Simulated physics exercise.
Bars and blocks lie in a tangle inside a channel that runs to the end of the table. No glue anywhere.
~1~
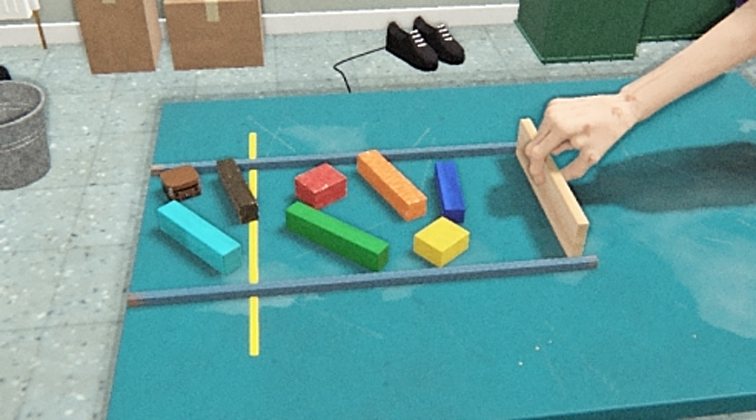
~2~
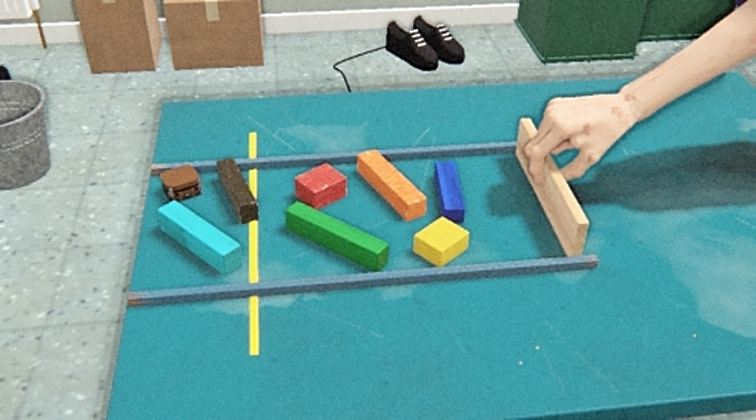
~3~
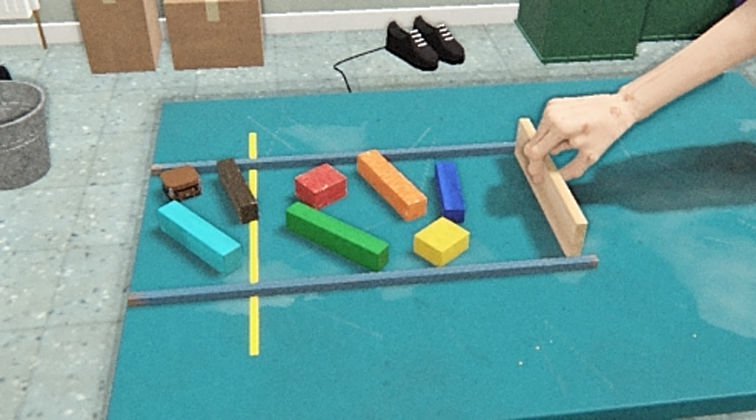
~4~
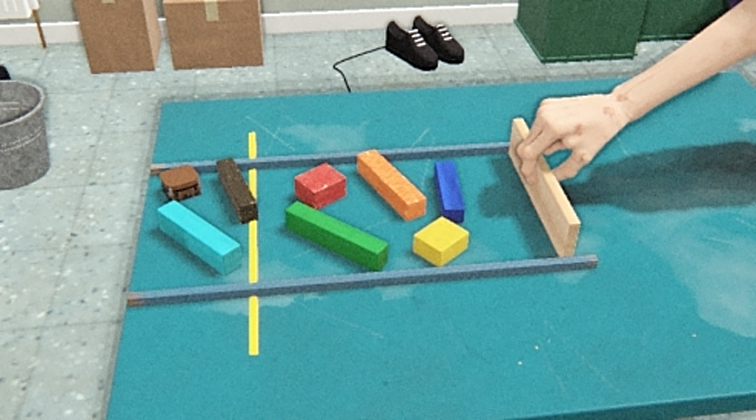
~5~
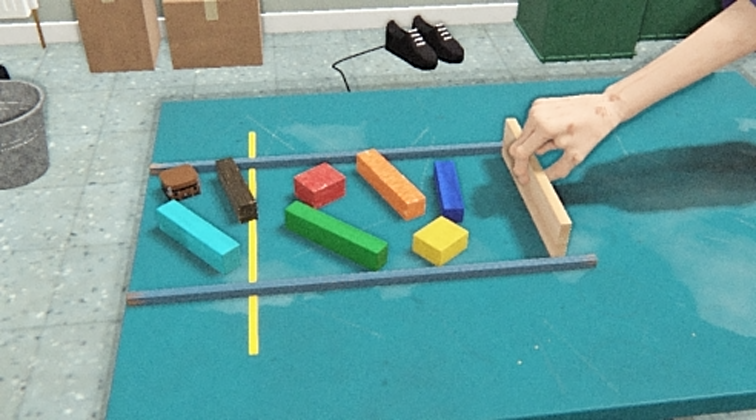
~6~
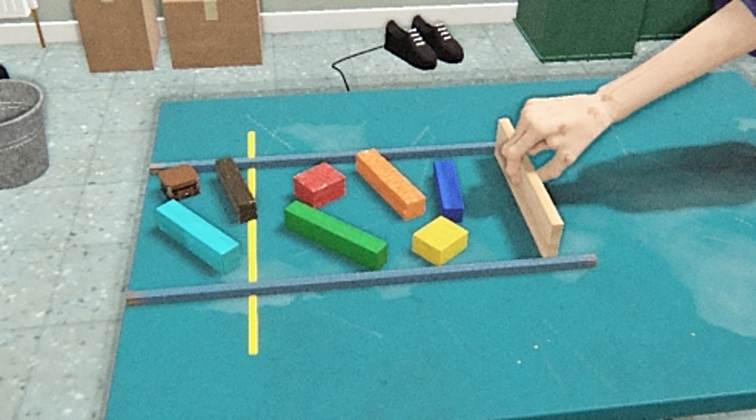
At the start, a hand holds a wooden board upright at the right of a channel on a teal table, where colourful blocks and bars lie scattered around a yellow tape line. The hand then slides the board a short way left, while the blocks stay where they are, untouched.
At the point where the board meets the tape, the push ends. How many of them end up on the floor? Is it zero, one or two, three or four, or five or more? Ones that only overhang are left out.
I would say one or two end up on the floor.
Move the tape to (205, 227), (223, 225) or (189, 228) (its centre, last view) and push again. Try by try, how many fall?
Tallies in the order given: 3, 3, 5.
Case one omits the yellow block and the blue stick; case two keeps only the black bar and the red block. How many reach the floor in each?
The answer is 0 and then 0.
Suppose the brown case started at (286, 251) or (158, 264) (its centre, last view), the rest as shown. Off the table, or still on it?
So in the first try it is not lost, and in the second it is not lost.
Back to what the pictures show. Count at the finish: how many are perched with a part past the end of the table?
1 in all.
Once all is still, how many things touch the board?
At rest, 2 are in contact.
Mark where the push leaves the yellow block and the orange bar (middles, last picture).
I'd put one at around (230, 247) and the other at around (220, 194).
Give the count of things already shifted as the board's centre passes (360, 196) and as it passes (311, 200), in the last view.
So 5, and at the other place 6.
Early on, none off yet; brown case at rest near (180, 183); turquoise stick at rest near (198, 236); black bar at rest near (236, 189).
Finally, the number that fall off is one or two; lost, brown case.
